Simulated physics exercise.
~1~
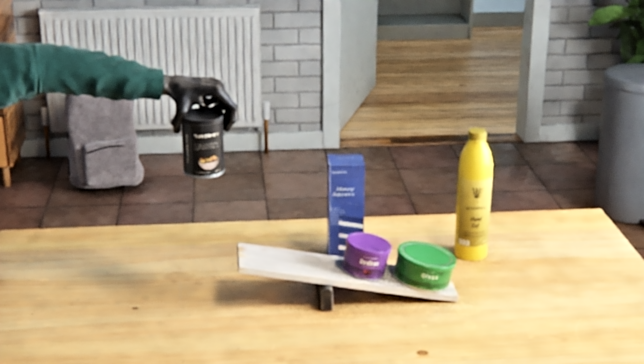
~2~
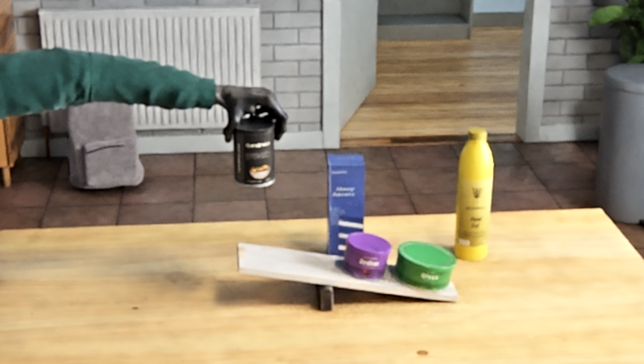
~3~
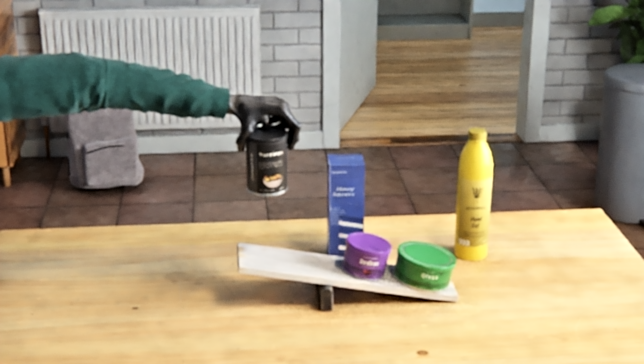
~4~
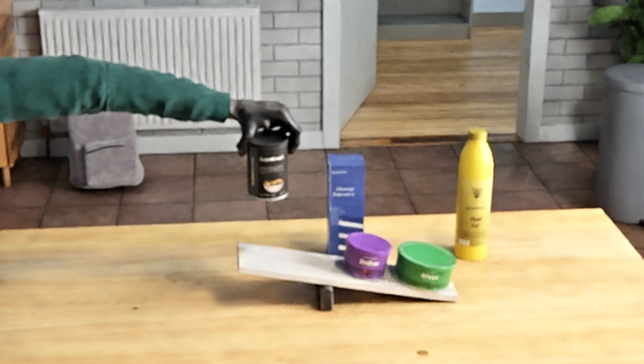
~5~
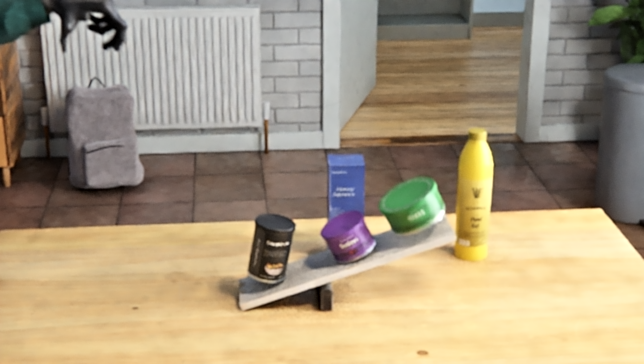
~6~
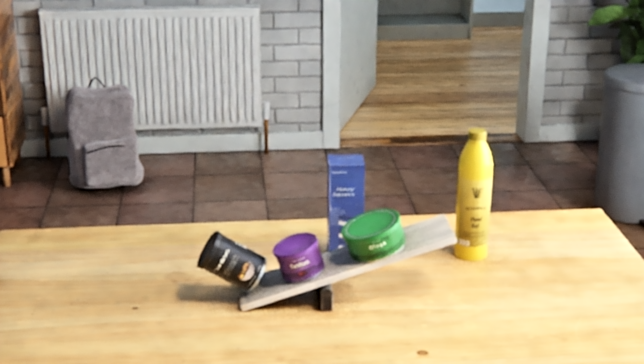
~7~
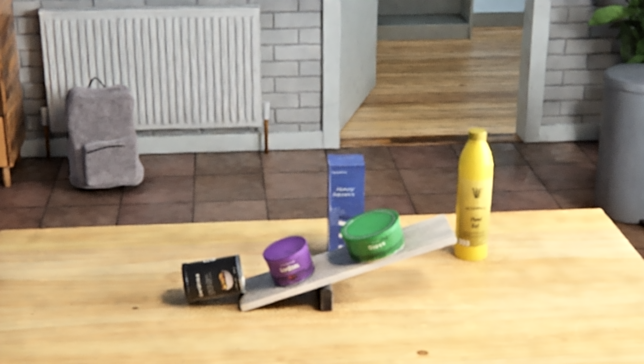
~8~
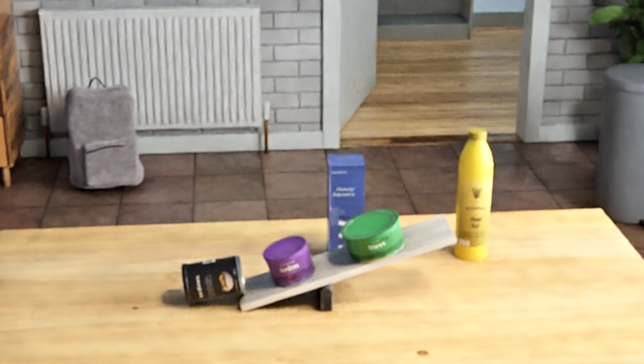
A gloved hand lowered a black tin over the raised left end of a plank see-saw and let go, tipping the plank the other way; the purple and green tubs slid left, and the tin toppled onto its side on the table.
